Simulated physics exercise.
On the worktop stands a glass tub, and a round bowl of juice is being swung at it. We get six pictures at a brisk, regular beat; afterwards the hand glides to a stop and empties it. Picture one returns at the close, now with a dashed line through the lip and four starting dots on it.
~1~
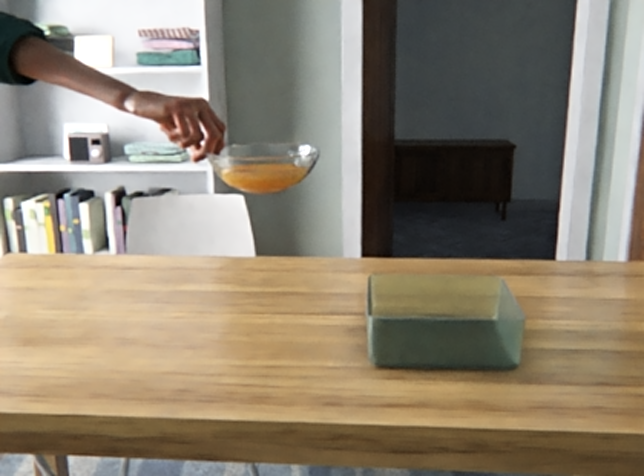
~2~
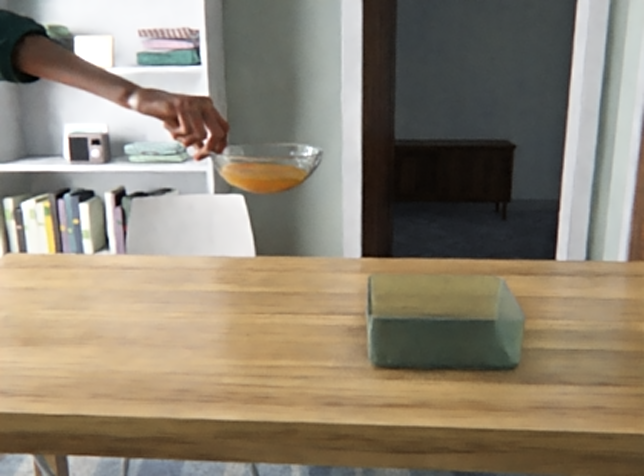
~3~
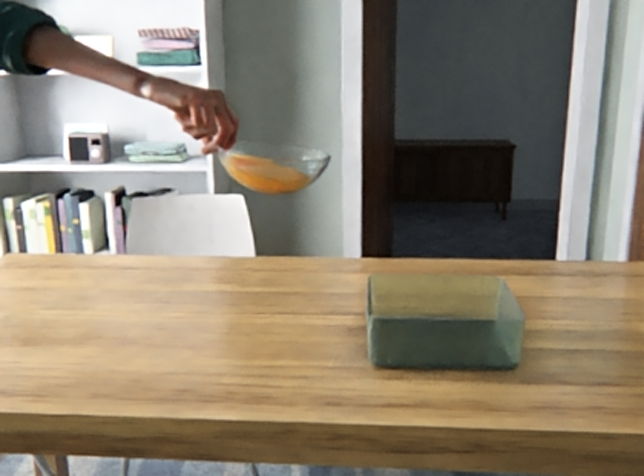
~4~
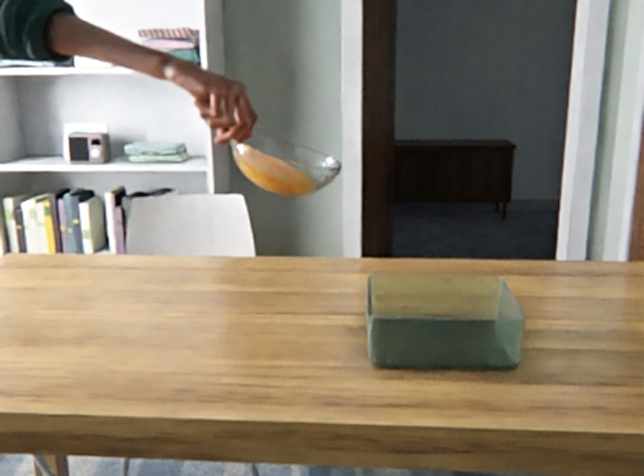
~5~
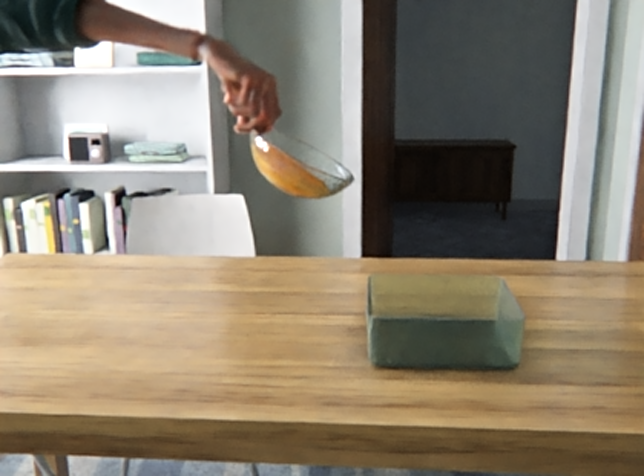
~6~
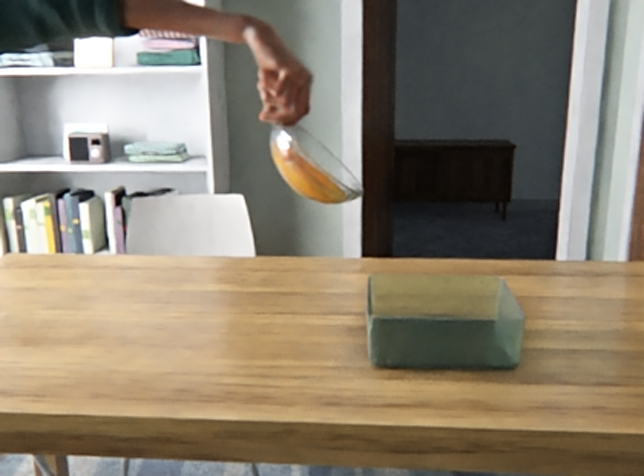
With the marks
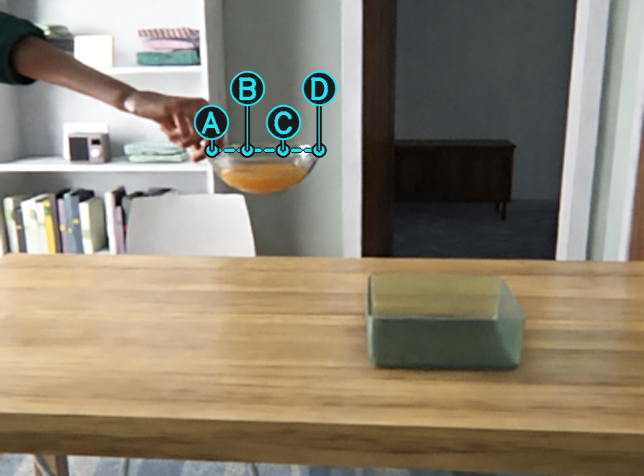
A hand reaching in from the left, its arm in a dark green sleeve, holds a clear round bowl of orange juice above a long wooden table, seen from the front by a still camera. A greenish glass tub sits right of centre, with white shelves, a white chair and a dark doorway behind. The hand moves the bowl rightward, tilting it slightly, then steeply, its right rim dipping.
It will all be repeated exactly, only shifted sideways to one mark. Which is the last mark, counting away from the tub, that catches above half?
B.
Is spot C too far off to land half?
No, not at all.
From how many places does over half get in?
Three.
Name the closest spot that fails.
Spot A.
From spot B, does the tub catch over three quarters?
No, less.
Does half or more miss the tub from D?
No, that is safe.
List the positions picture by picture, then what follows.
The first picture shows upright, lip at (318, 150); tub from (368, 363) to (519, 367); nothing has left yet.
The second picture shows upright, lip at (321, 151); nothing has left yet.
The third picture shows tipped about 7°, lip at (329, 156); nothing has left yet.
The fourth picture shows tipped about 16°, lip at (341, 165); nothing has left yet.
The fifth picture shows tipped about 28°, lip at (353, 178); nothing has left yet.
The sixth picture shows tipped about 42°, lip at (363, 191); nothing has left yet.
In cyan, A at (211, 150); B at (247, 150); C at (283, 150); D at (319, 150).
Choosing A, about 11 % lands in the tub, 84 % falls short and 5 % goes beside or beyond.
Choosing B, about 61 % lands in the tub, 19 % falls short and 19 % goes beside or beyond.
Choosing C, about 66 % lands in the tub, 7 % falls short and 27 % goes beside or beyond.
Choosing D, about 71 % lands in the tub, 12 % falls short and 16 % goes beside or beyond.
